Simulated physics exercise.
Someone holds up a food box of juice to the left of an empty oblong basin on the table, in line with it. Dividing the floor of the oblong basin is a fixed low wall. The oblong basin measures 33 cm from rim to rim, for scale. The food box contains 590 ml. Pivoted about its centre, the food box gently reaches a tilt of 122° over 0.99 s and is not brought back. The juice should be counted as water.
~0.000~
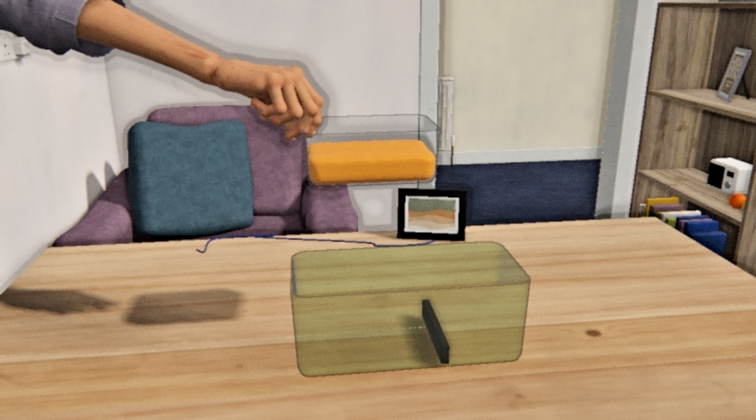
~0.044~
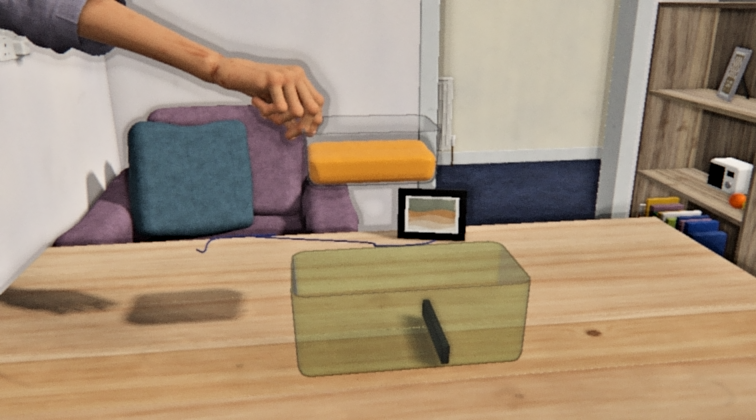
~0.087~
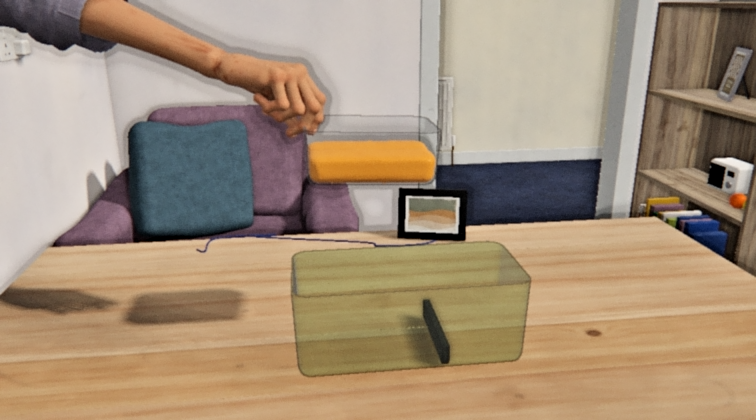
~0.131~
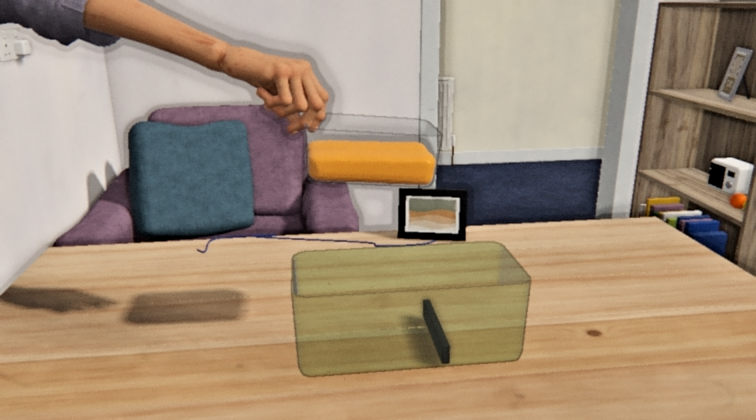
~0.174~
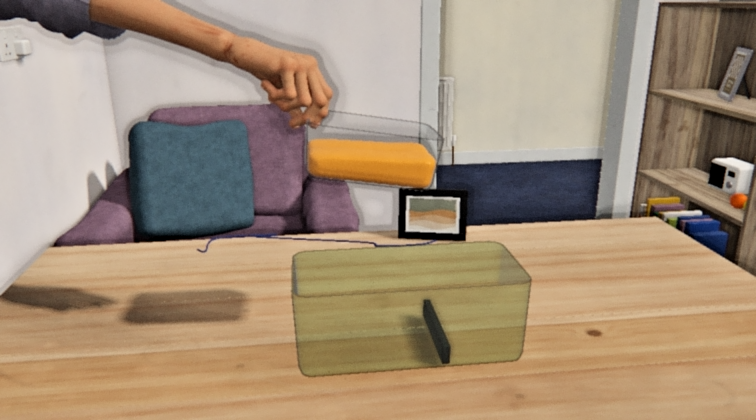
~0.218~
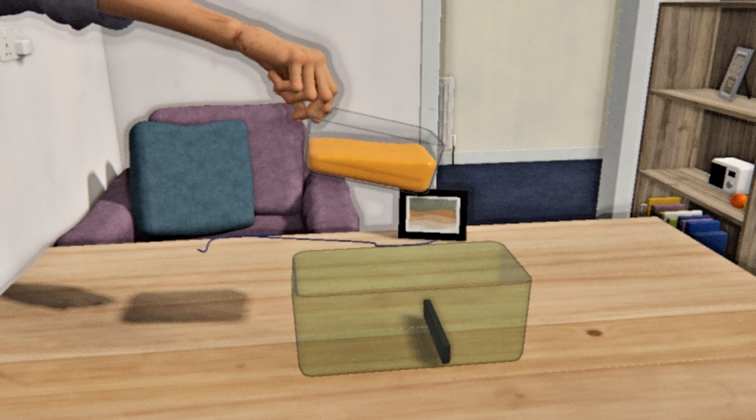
Above a wooden table, a hand gradually tilts a clear box of orange juice rightward.
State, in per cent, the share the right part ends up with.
The right part ends up with roughly 54 %.
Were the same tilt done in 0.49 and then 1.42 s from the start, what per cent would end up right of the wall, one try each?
I'd say 50 percent on the first go, 60 percent on the next.
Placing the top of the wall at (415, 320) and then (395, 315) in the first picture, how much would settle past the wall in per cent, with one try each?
First try about 70 %, second try about 85 %.
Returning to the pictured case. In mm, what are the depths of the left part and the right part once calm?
Final reading - left some 8 mm, right some 20 mm.
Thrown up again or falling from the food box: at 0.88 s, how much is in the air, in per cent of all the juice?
Roughly 14 per cent.
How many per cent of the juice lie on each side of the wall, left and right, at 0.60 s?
Lab note: Left near 0 %, right near 16.
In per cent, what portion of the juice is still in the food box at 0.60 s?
Fraction remaining: Approx. 28 per cent.
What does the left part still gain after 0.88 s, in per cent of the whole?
Some 18 per cent.
By 0.60 s the tilt is 81° and 29 per cent is still to pour, 0 is left of the wall and 16 right of it.
By 0.88 s the tilt is 118° and 3 per cent is still to pour, 24 is left of the wall and 59 right of it.
By 1.17 s the tilt is 122° and 0 per cent is still to pour, 43 is left of the wall and 54 right of it.
By 1.49 s the tilt is 122° and 0 per cent is still to pour, 43 is left of the wall and 54 right of it.
At rest 43 per cent lies left of the wall, 54 right of it and 3 outside.
